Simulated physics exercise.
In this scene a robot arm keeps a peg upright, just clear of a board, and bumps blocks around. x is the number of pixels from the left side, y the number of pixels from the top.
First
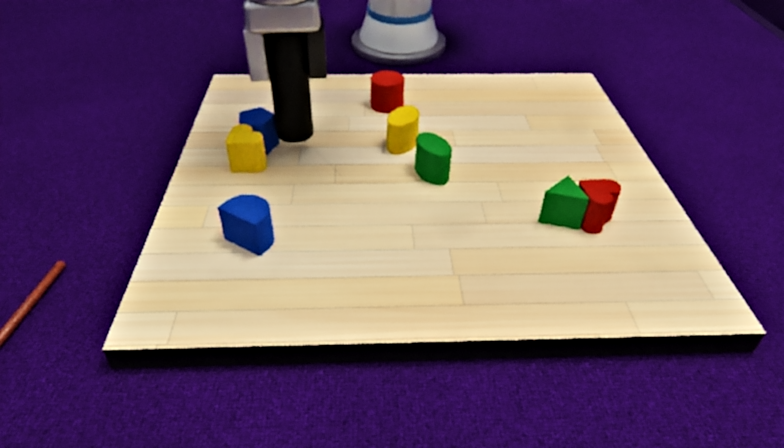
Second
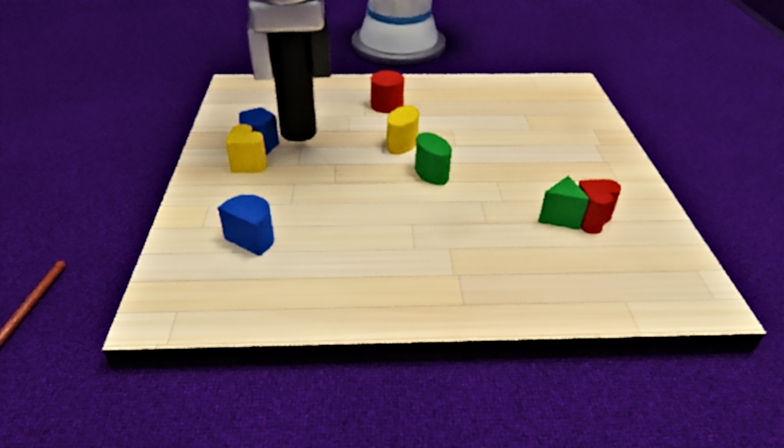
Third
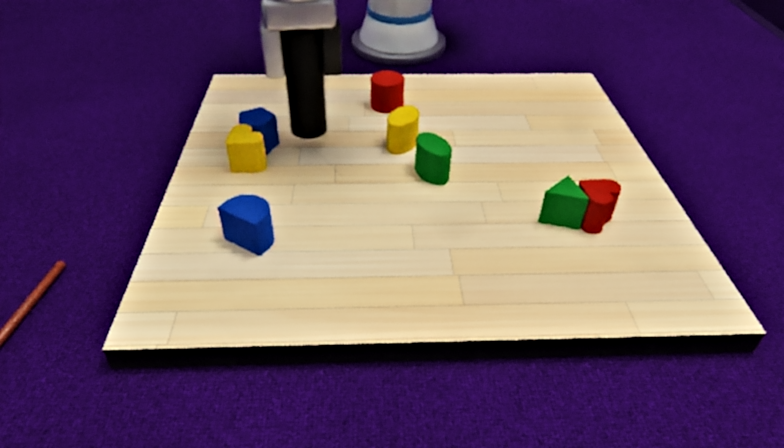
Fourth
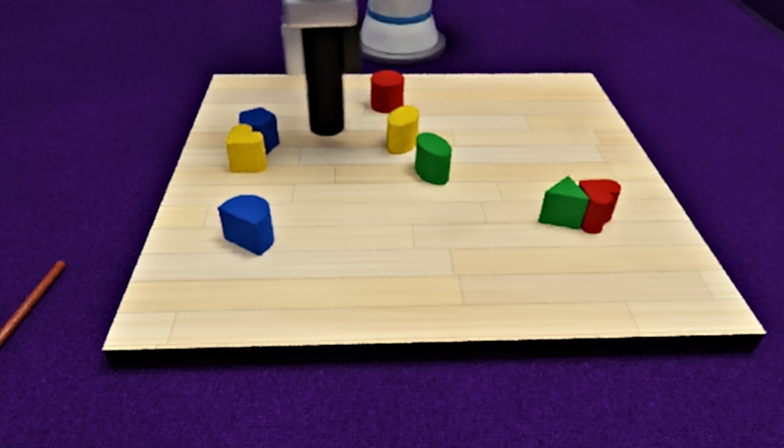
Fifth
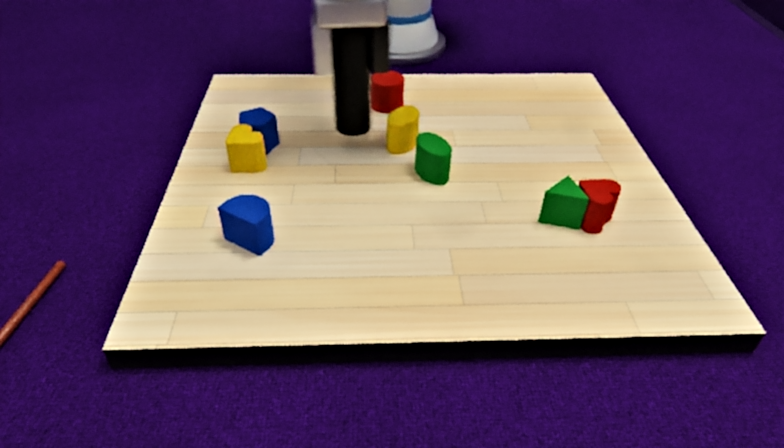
Black peg on a robot arm sliding right across the back of a wooden board, past scattered colored blocks that stay still.
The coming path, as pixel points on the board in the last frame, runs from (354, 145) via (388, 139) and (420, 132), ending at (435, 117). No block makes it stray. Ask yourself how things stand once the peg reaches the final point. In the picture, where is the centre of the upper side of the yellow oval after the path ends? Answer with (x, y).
In the picture, it is at (450, 113).
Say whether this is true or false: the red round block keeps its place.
That statement is accurate.
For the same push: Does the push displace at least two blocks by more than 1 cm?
Going by the path, no.
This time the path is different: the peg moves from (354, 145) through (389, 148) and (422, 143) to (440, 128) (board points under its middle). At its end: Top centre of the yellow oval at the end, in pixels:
In the picture, that point is around (473, 97).
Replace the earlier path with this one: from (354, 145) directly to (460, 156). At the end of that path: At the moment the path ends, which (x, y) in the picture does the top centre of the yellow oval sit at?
Around (461, 109).
What follows on the original path. One third of the way, peg at (388, 122); yellow oval at (421, 114).
Two thirds of the way, peg at (422, 115); yellow oval at (448, 114), turned 30° clockwise.
At the end, peg at (437, 101); red round block not moved; yellow oval at (450, 113), turned 40° clockwise.
